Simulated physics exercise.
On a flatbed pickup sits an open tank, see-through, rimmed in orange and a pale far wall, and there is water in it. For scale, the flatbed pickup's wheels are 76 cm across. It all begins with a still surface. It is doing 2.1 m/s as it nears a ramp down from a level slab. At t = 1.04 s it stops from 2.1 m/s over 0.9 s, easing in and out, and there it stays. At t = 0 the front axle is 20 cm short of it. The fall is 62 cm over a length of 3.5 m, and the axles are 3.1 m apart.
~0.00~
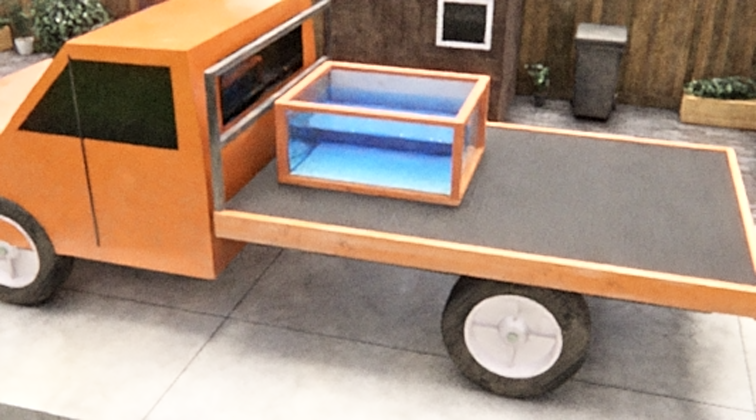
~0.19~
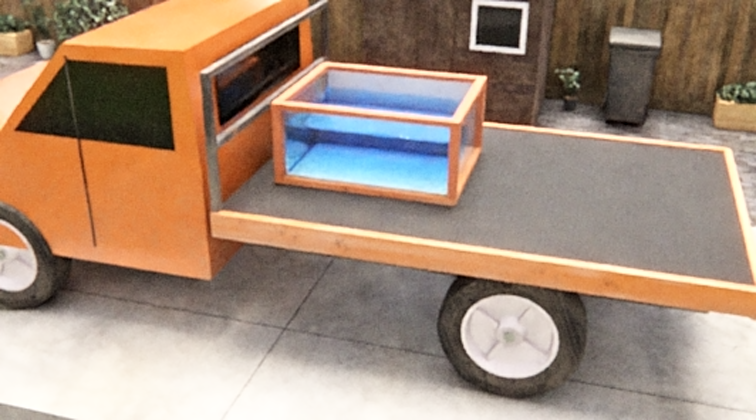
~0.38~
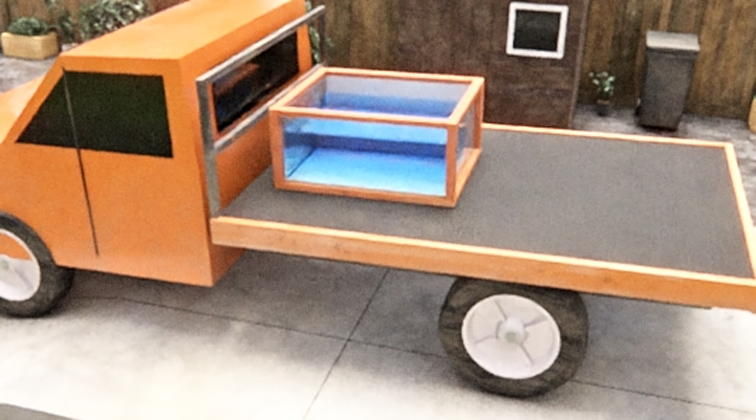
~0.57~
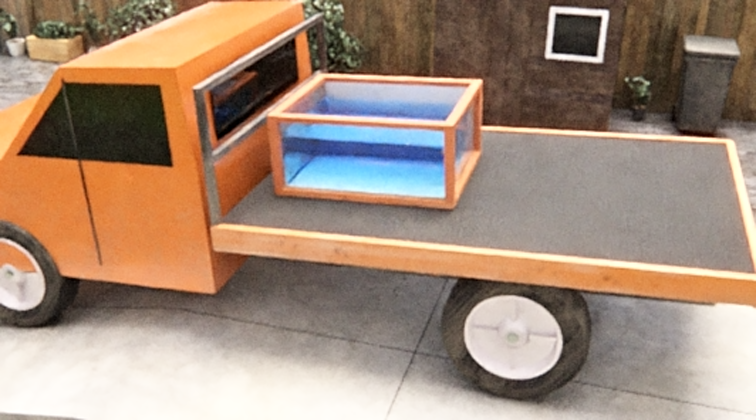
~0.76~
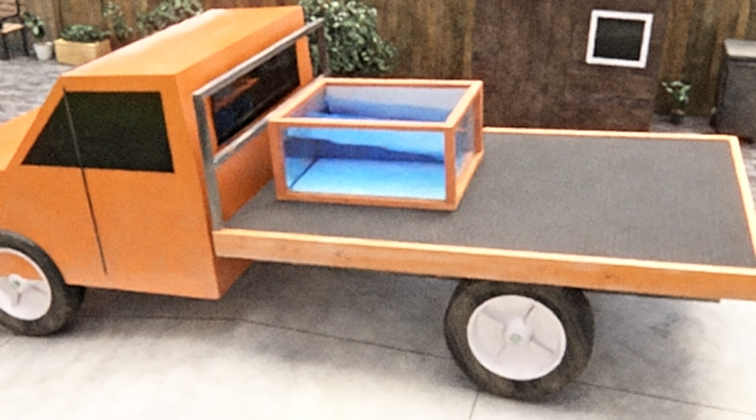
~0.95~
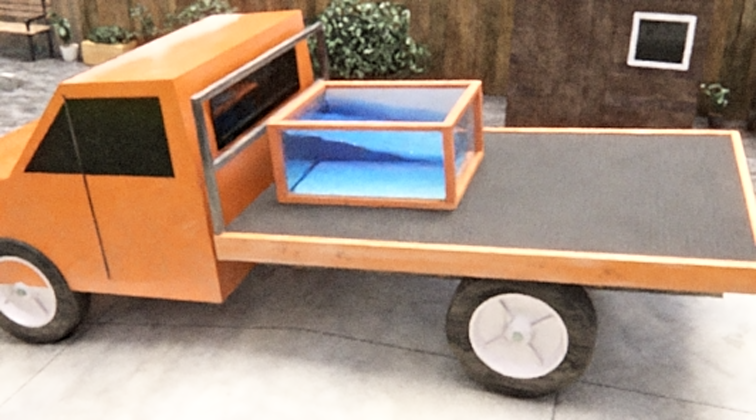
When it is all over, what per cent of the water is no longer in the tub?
Roughly 22 per cent of the water is lost.
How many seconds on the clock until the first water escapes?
Near 1.8 s.
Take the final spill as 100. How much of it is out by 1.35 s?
About 0 per cent.
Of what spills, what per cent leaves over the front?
Some 100 per cent of it.
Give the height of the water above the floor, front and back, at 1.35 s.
About 44 cm in front and 18 cm behind.
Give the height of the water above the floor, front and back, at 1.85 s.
About 60 cm in front and 2 cm behind.
After 1.35 s it stands 17 cm high behind and 44 cm in front; all of it is still inside.
After 1.85 s it stands 2 cm high behind and 59 cm in front; 6 per cent has gone over the front.
After 2.45 s it stands 37 cm high behind and 25 cm in front; 17 per cent has gone over the front.
After 4.93 s 22 per cent has gone over the front, 49 of 221 litres.
